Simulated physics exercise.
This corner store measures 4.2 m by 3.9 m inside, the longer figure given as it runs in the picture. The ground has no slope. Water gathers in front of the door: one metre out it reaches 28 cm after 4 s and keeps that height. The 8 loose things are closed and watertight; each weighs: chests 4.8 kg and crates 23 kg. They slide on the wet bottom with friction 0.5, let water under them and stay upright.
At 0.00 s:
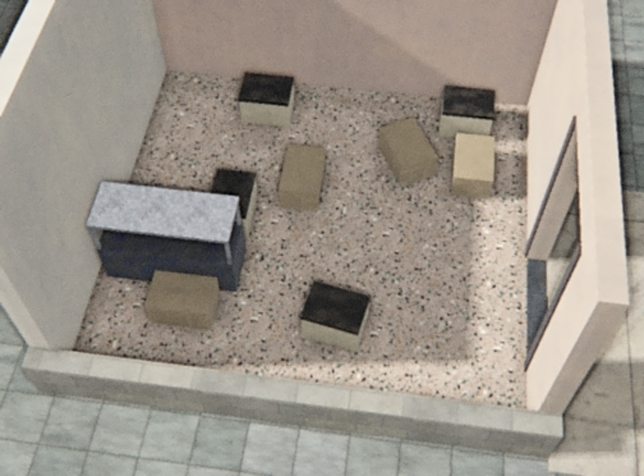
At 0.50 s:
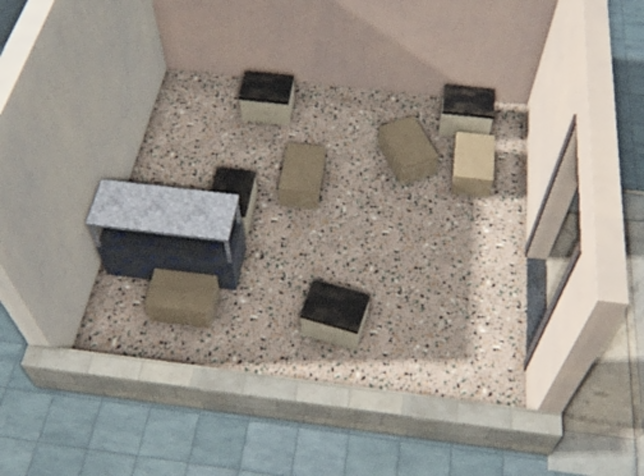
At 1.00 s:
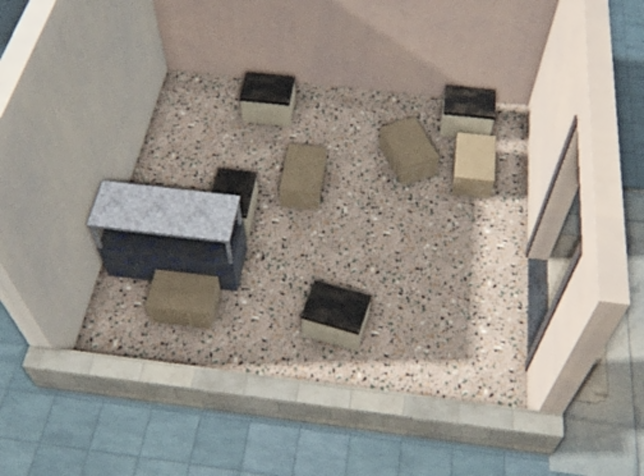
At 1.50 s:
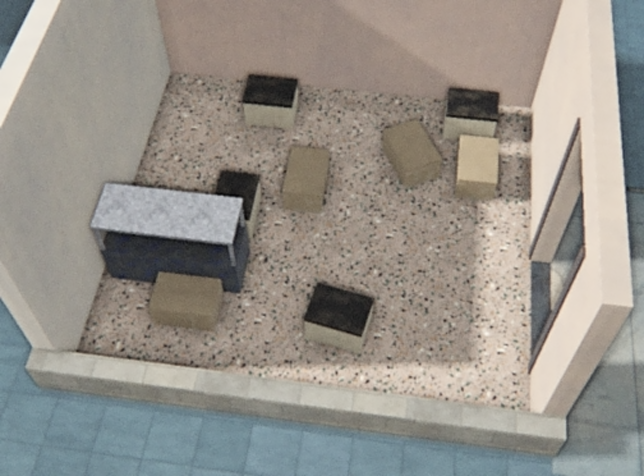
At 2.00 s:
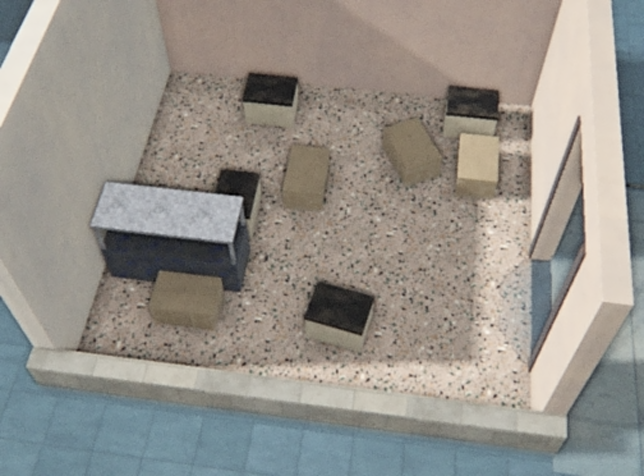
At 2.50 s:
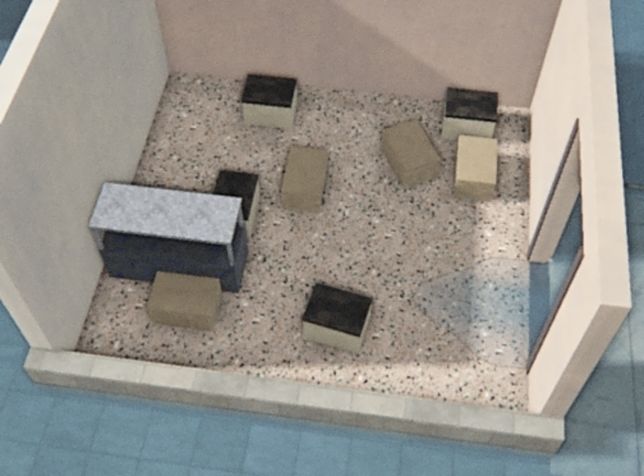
A roofless room holding scattered boxes standing still while blue water spreads over the paving outside, then seeps through the right doorway.
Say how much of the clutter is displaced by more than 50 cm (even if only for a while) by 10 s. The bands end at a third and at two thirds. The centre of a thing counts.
It is from one to two thirds.
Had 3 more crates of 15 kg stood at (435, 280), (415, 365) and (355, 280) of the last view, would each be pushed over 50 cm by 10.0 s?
In turn: Over, more, past it.
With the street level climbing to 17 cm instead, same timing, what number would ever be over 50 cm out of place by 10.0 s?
In that case 2 of them.
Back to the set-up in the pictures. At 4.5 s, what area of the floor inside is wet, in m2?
Roughly 8.0 m2.
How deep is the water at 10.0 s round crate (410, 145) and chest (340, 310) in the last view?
About 5 and 20 cm.
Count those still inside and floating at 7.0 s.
At that moment 4.
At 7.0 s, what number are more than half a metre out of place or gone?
I count 2.
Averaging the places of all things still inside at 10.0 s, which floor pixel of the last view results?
At about (306, 183).
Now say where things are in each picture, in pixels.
The first picture shows a chest at (266, 87) rests on the ground; a chest at (336, 306), on the bottom; water covers 0.0 m2; 0 of 8 have shifted.
The second picture shows a chest at (266, 86) rests on the ground; a chest at (335, 305) rests on the ground; water covers 0.0 m2; 0 of 8 have shifted.
The third picture shows a chest at (267, 87), on the bottom; a chest at (336, 306), on the bottom; water covers 0.0 m2; 0 of 8 have shifted.
The fourth picture shows a chest at (270, 89) rests on the ground; a chest at (339, 308) rests on the ground; 0.0 m2 under water; 0 of 8 have shifted.
The fifth picture shows a chest at (270, 88) rests on the ground; a chest at (340, 307) rests on the ground; 0.2 m2 under water; 0 of 8 have shifted.
The sixth picture shows a chest at (269, 89), on the bottom; a chest at (338, 308), on the bottom; 0.8 m2 under water; 0 of 8 have shifted.
After 3.5 s 0 of 8 are over 50 cm from their spots; 0 afloat.
After 4.5 s 1 of 8 are over 50 cm from their spots; 1 afloat.
After 7.0 s 2 of 8 are over 50 cm from their spots; 4 afloat.
After 10.0 s 4 of 8 are over 50 cm from their spots, and 4 have been at some point; 6 afloat.
